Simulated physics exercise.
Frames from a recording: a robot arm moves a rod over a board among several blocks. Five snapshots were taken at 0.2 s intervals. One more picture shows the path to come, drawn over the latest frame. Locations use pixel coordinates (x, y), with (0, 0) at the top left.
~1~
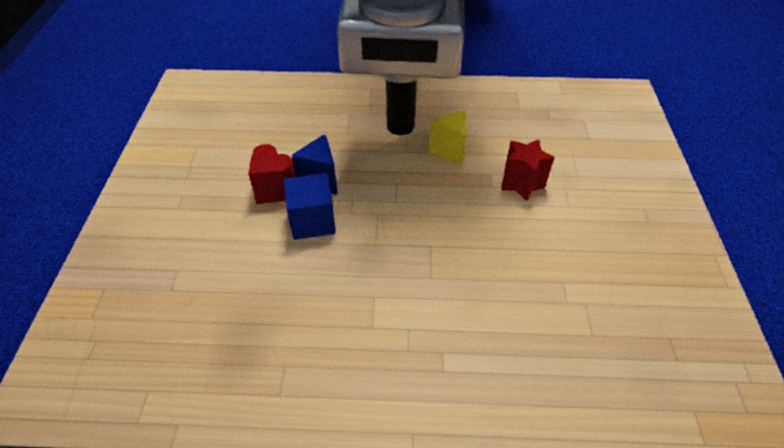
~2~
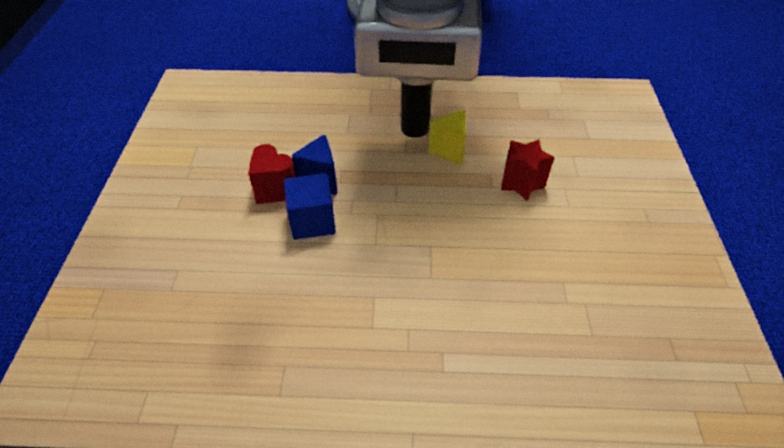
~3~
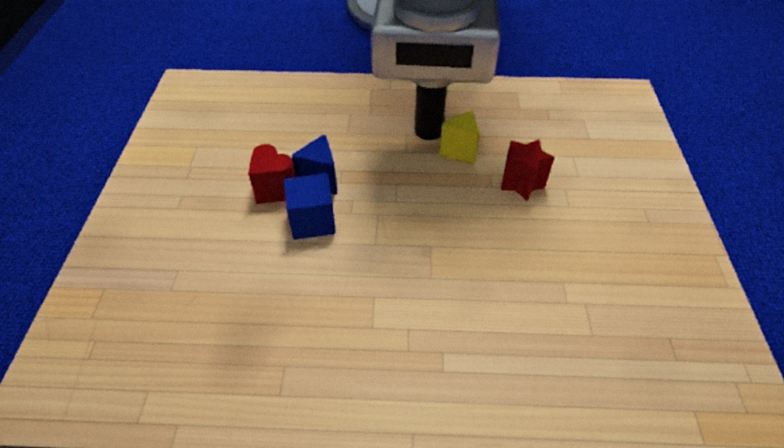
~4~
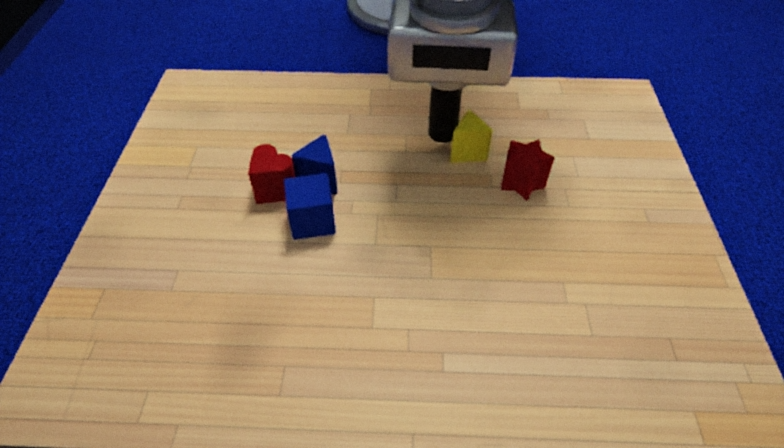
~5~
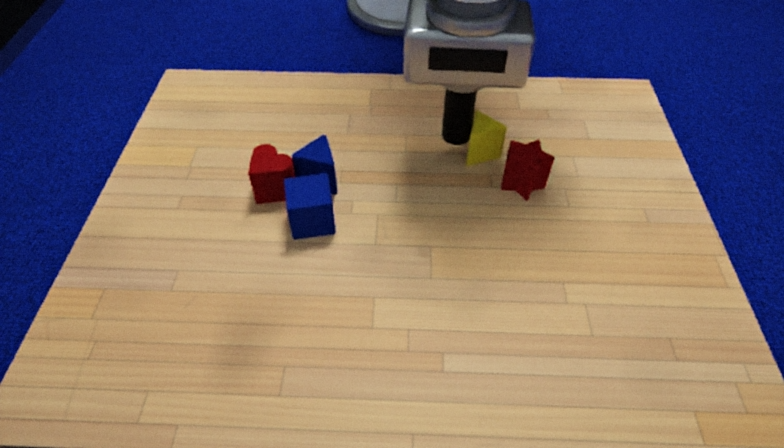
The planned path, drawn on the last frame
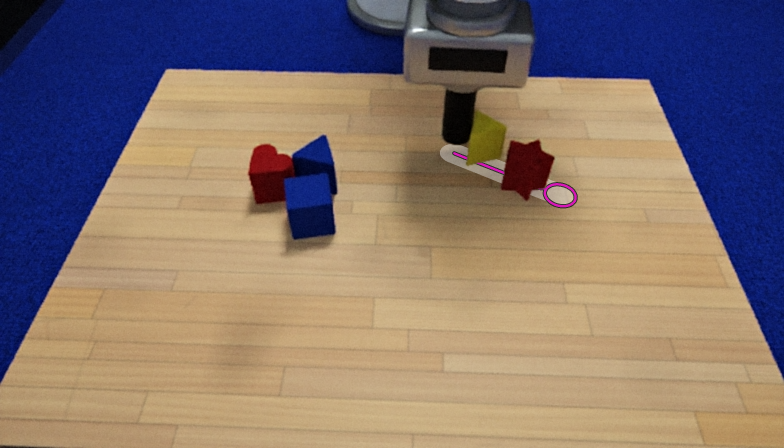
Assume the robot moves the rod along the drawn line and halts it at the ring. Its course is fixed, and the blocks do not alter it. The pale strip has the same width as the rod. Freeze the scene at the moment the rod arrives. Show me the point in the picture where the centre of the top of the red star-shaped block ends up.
The point I'd pick in the picture is (600, 179).
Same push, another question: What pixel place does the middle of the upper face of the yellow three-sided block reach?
I predict (527, 128).
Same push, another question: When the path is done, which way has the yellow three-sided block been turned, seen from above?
Spins counterclockwise.
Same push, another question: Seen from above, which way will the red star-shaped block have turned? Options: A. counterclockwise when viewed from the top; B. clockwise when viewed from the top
B: Clockwise when viewed from the top.
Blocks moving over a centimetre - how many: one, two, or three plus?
Count: Two.
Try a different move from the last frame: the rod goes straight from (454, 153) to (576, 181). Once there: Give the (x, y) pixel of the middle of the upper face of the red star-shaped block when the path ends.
At pixel (562, 166).
The drawn path runs from (454, 153) directly to (560, 195).
What follows on the original path. One third of the way, rod at (491, 150); yellow three-sided block at (517, 127), turned 25° anticlockwise; red star-shaped block at (533, 153).
Two thirds of the way, rod at (528, 164); yellow three-sided block at (527, 128), turned 65° anticlockwise; red star-shaped block at (560, 164), turned 25° clockwise.
At the end, rod at (566, 179); yellow three-sided block at (527, 128), turned 65° anticlockwise; red star-shaped block at (600, 179), turned 25° clockwise.
